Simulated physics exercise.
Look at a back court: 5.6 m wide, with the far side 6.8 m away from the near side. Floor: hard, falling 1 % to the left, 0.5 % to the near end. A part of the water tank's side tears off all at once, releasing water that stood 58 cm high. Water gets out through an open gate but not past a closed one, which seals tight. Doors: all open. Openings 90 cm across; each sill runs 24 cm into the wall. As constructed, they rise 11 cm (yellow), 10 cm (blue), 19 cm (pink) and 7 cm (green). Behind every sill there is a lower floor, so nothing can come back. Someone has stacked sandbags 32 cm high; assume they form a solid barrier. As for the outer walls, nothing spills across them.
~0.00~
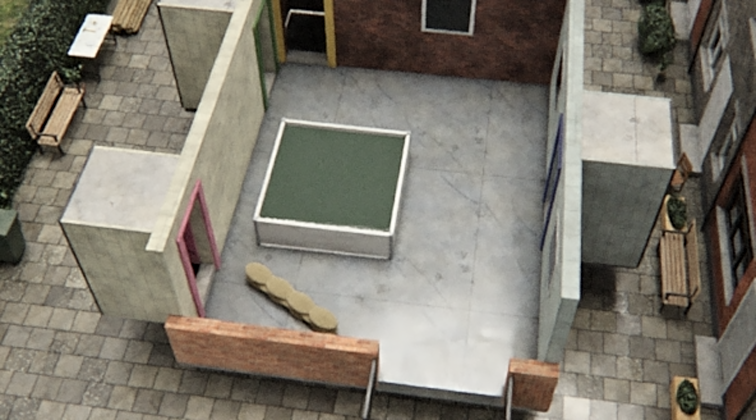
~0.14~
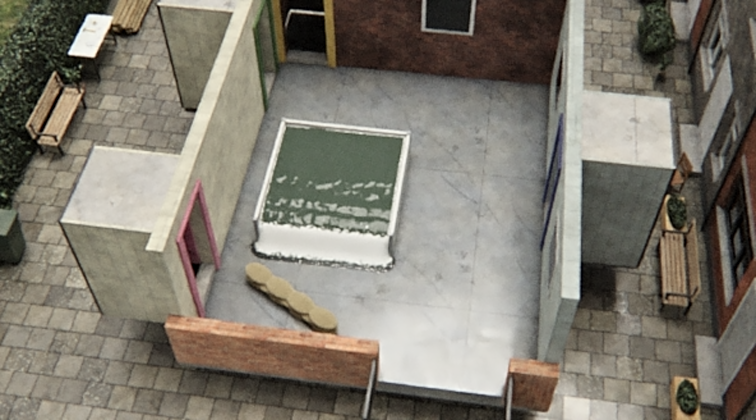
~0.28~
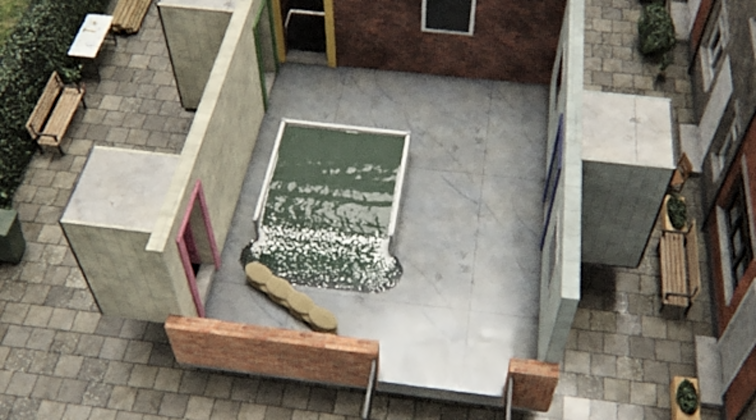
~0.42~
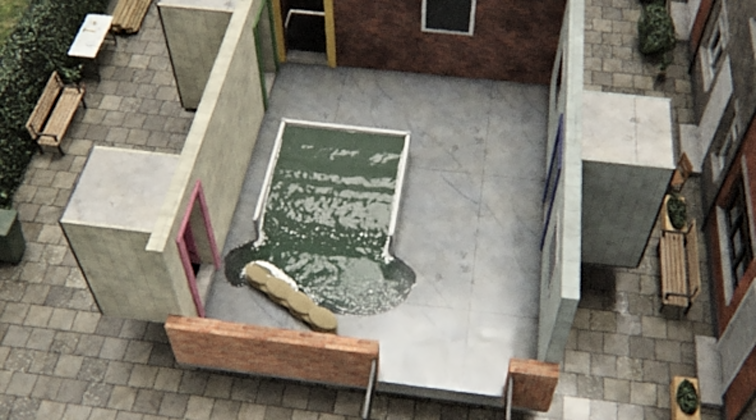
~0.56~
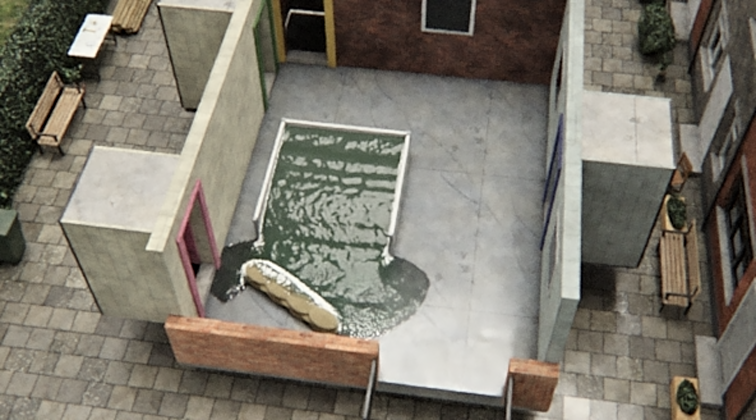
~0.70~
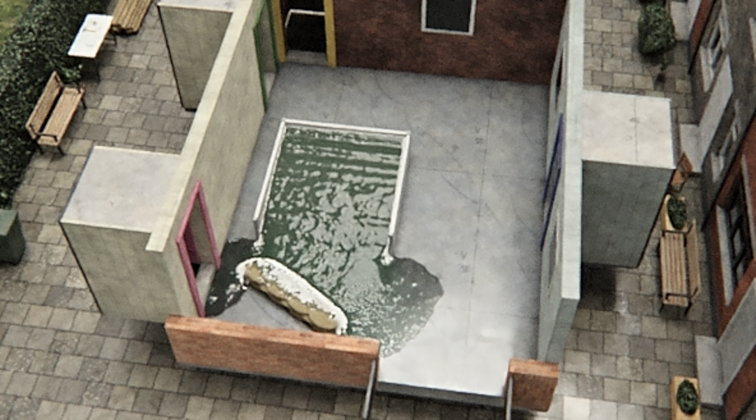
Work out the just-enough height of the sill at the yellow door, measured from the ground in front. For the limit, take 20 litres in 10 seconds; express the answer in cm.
It works out at roughly 7 cm.
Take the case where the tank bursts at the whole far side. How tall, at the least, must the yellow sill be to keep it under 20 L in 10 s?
Then it needs around 32 cm.
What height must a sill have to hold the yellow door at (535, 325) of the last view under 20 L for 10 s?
Minimum: Close to 14.0 cm.
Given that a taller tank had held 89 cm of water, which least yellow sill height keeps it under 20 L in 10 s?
The step needs to be some 16 cm.
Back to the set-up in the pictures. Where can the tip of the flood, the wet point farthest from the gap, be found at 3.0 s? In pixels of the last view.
Lab note: Front tip approx. at (536, 386).
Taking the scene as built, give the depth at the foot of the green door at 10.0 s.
It comes to about 5.5 centimetres deep.
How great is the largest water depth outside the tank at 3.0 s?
Max depth: Around 32 cm.
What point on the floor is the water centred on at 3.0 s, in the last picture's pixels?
The centre of all the water is around (337, 268).
After 1.4 s water covers 25 % of the floor, deepest (45 cm) near (304, 300); it has not reached the yellow door.
After 3.0 s water covers 40 % of the floor, deepest (32 cm) near (513, 383); it has not reached the yellow door.
After 10.0 s water covers 95 % of the floor, deepest (12 cm) near (194, 344); 6 cm at the yellow door, 0 litres in over its 11 cm sill.
At the yellow door as built, the water arrived by 4.2 s and peaked near 10 cm at 4.6 s.
With a sill of 6 cm, 30 litres would have come in within the 10 s; with 8 cm, 9 litres. So under 20 litres takes about 7 cm.
